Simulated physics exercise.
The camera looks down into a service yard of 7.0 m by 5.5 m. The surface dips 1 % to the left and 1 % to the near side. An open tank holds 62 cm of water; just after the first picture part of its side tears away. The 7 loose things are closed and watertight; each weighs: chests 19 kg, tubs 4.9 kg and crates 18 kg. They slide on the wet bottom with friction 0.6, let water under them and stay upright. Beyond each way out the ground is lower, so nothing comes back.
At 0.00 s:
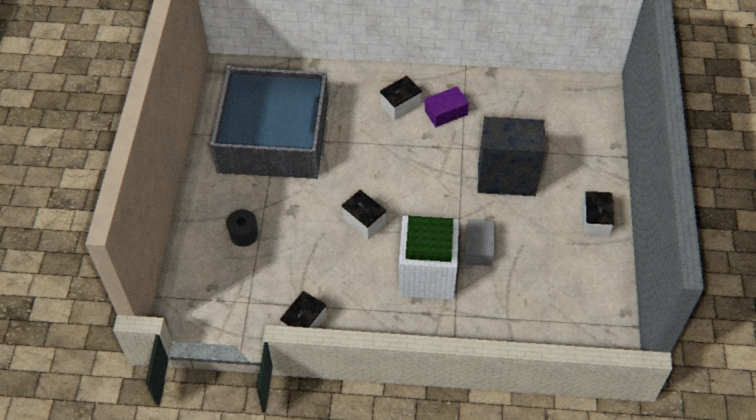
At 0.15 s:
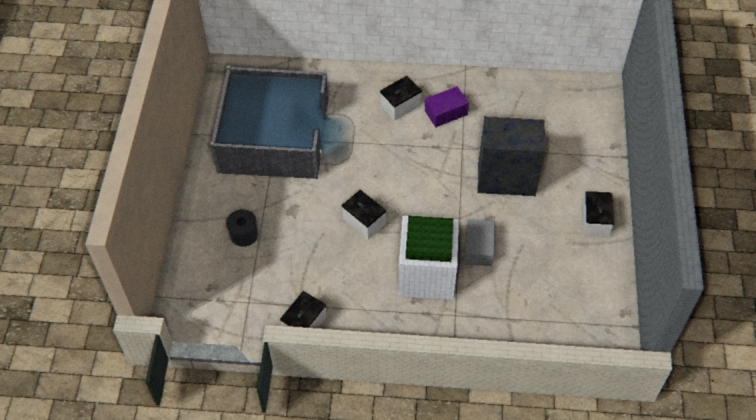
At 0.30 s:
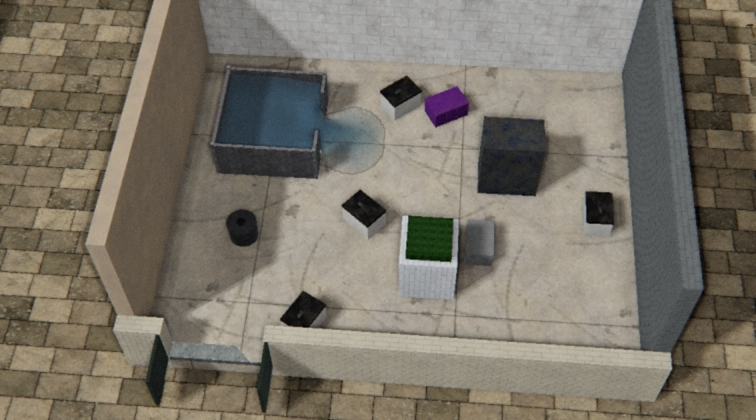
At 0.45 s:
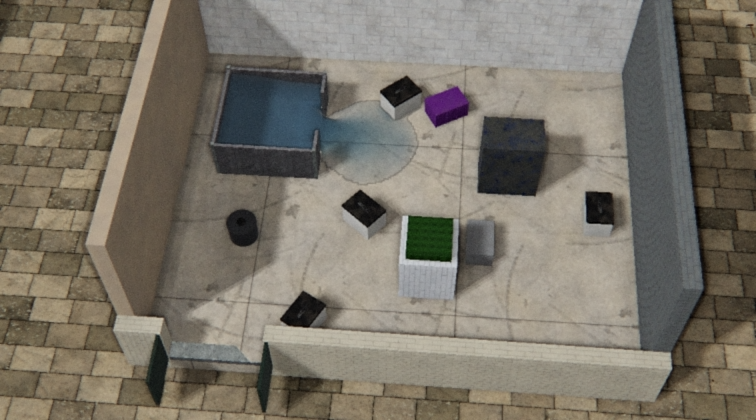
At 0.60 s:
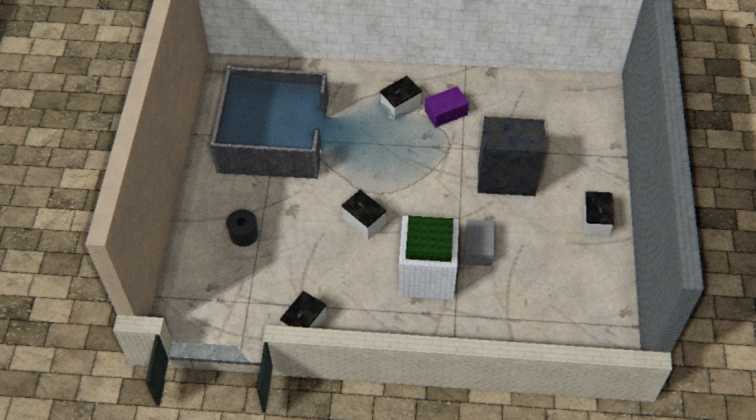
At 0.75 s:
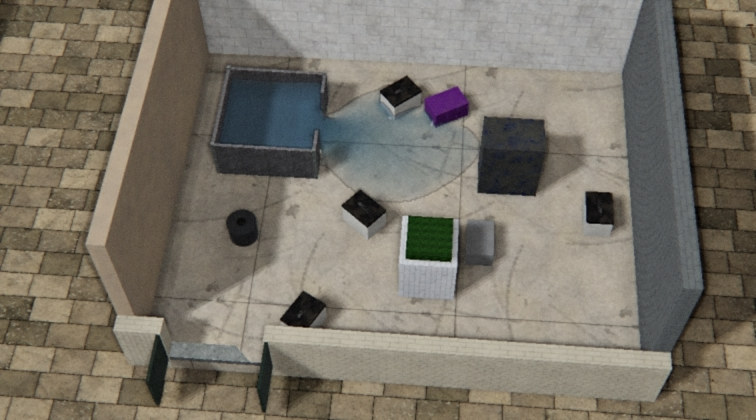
Water sits in a square, dark-walled tank at the upper left of a walled yard, among scattered boxes and a purple crate. A gap opens in the tank's right side, and a thin, rounded sheet spreads rightward across the floor, reaching the large dark block while the objects stay put.
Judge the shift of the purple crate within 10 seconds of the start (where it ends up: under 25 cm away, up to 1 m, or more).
Purple crate ends far away.
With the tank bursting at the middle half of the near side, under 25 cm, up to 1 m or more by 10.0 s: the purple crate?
Then the purple crate stays put.
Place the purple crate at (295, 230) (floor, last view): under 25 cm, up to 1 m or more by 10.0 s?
It stays put.
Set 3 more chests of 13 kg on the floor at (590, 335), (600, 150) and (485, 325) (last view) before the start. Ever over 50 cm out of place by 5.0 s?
In that order: Under, more, short of it.
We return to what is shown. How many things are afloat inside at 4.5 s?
At that moment 2.
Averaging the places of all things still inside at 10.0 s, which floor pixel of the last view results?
At about (446, 211).
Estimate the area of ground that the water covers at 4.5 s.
About 26 m2.
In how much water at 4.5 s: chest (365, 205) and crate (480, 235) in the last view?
About 2 and 3 cm.
After 2.0 s the purple crate is near (483, 85), 0.7 m from its start, aground; 0 of 7 are out; 1 afloat.
After 4.5 s the purple crate is near (556, 87), 1.8 m from its start, afloat; 0 of 7 are out; 2 afloat.
After 7.0 s the purple crate is near (575, 114), 2.1 m from its start, aground; 0 of 7 are out; 0 afloat.
After 10.0 s the purple crate is near (575, 114), 2.1 m from its start, aground; 0 of 7 are out; 0 afloat.
